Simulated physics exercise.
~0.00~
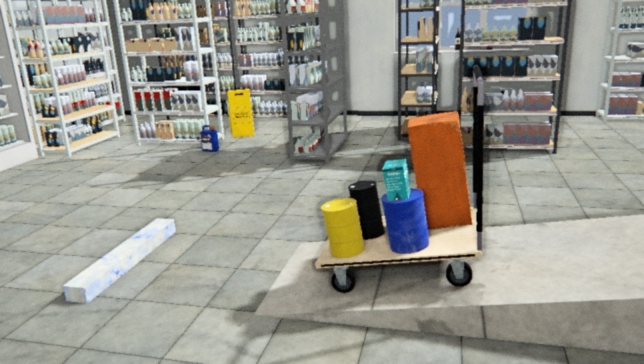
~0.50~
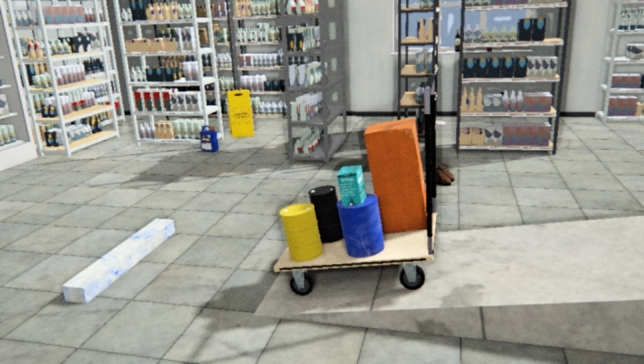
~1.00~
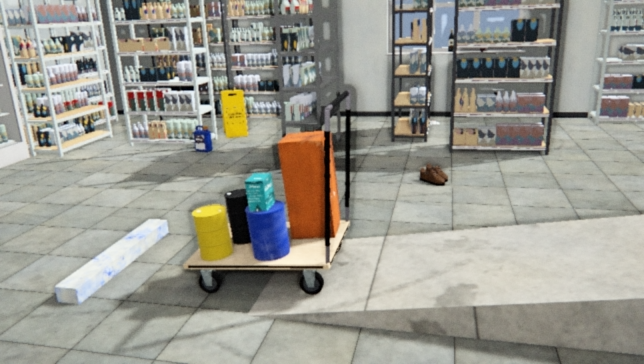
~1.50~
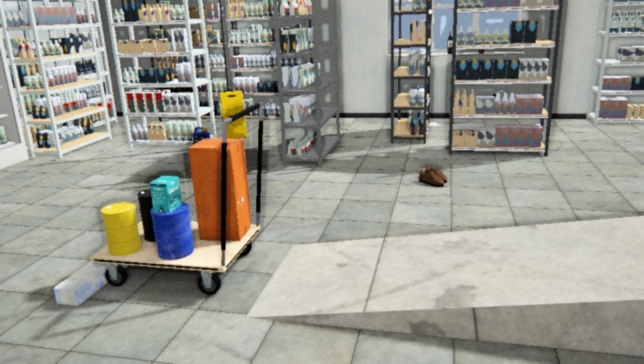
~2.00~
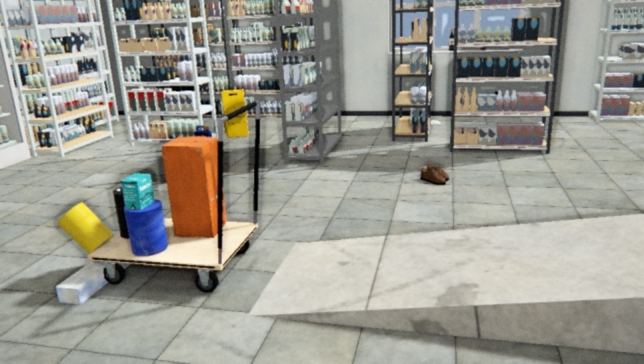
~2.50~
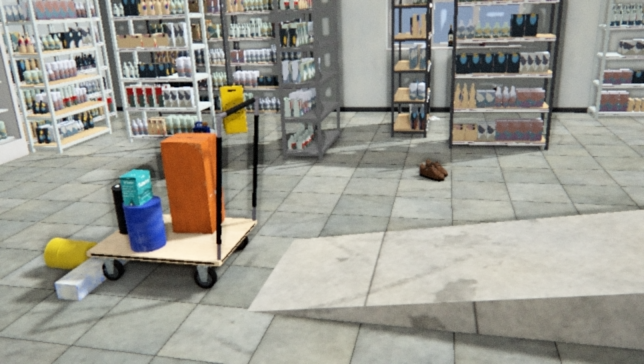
In a store with grey tiled flooring and stocked shelves along the back, a slightly swaying camera looks across at a flat wooden trolley on a pale ramp. It carries a yellow canister, a black canister, a blue pail with a turquoise box behind it, and a tall orange box near the handle. The trolley rolls left down the ramp and onto level floor, towards a long whitish kerb. It stops abruptly at the kerb, and the yellow canister tips off the left edge. The canister ends on its side on the floor, while everything else remains upright aboard.
